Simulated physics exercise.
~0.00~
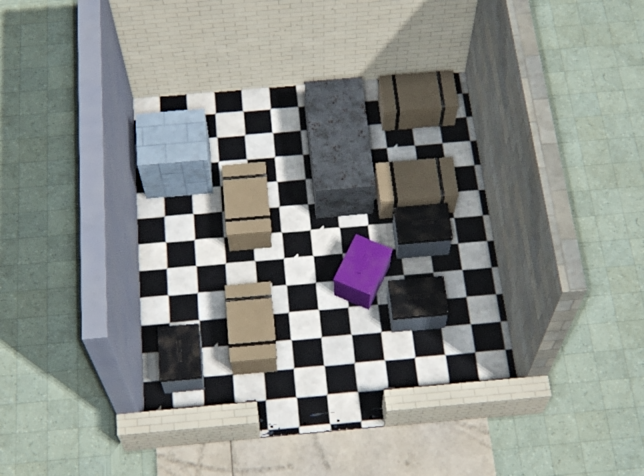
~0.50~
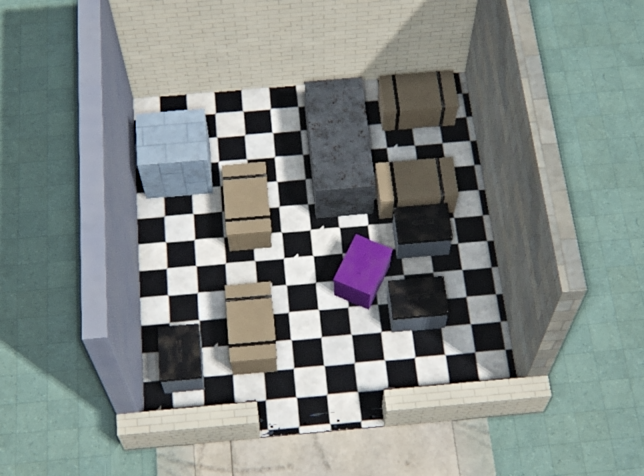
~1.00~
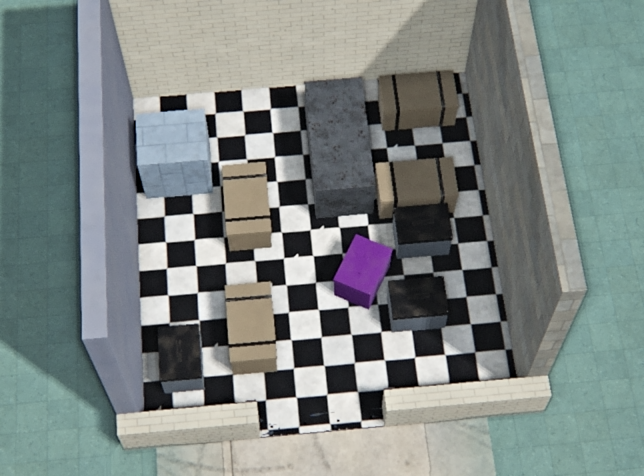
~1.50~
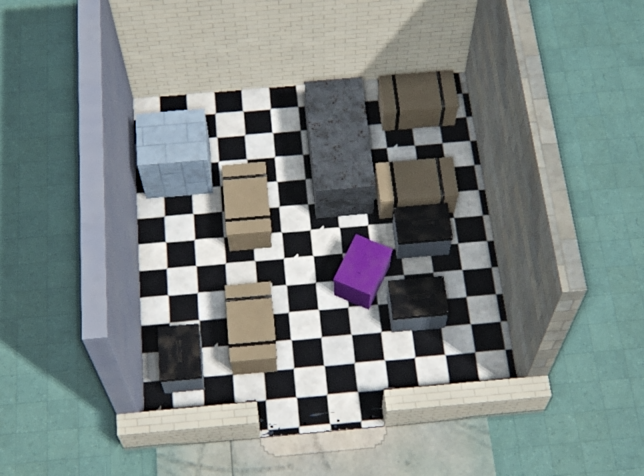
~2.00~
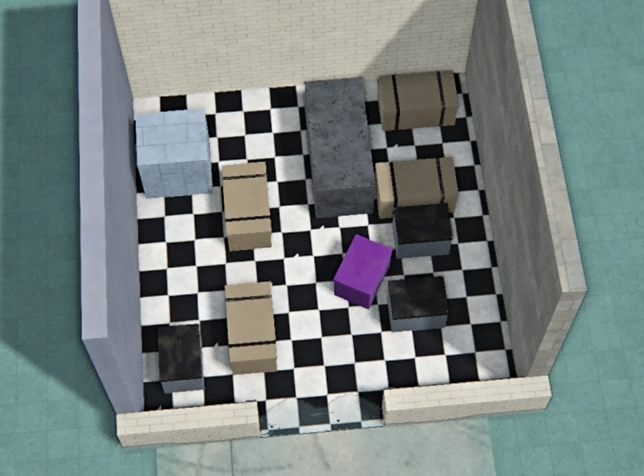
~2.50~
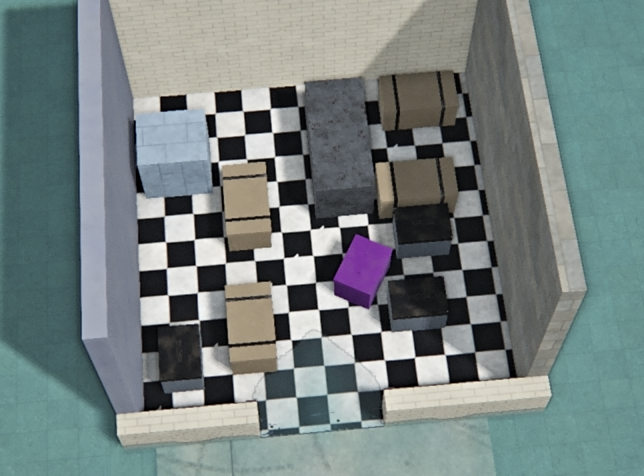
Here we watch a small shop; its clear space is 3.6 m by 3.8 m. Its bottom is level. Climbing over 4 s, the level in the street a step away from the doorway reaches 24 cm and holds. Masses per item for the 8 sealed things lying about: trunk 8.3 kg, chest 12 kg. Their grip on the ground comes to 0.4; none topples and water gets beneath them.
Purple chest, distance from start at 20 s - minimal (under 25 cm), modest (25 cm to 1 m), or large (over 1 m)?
Modest.
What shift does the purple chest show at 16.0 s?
About 60 cm out of place.
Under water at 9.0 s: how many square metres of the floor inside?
Somewhere around 13 m2, roughly.
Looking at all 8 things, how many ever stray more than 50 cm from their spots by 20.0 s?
I count 8.
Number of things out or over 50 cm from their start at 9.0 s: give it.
I get 6.
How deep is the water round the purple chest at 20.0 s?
Somewhere close to 21 cm.
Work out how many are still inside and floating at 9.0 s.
7.
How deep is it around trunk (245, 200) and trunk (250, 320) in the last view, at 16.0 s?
Depth approx. 22 cm / 19 cm.
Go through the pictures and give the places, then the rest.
The first frame shows the purple chest at (363, 264) rests on the ground; 0.0 m2 under water; 0 of 8 have shifted.
The second frame shows the purple chest at (363, 264) rests on the ground; water covers 0.0 m2; 0 of 8 have shifted.
The third frame shows the purple chest at (363, 264), on the bottom; water covers 0.0 m2; 0 of 8 have shifted.
The fourth frame shows the purple chest at (363, 264) rests on the ground; water covers 0.0 m2; 0 of 8 have shifted.
The fifth frame shows the purple chest at (363, 264) rests on the ground; 0.1 m2 under water; 0 of 8 have shifted.
The sixth frame shows the purple chest at (363, 264) rests on the ground; water covers 0.7 m2; 0 of 8 have shifted.
After 4.0 s the purple chest is near (364, 241), 0.3 m from its start, aground; 0 afloat.
After 9.0 s the purple chest is near (395, 156), 1.2 m from its start, afloat; 7 afloat.
After 16.0 s the purple chest is near (407, 216), 0.6 m from its start, afloat; 8 afloat.
After 20.0 s the purple chest is near (310, 217), 0.7 m from its start, afloat; 8 afloat.
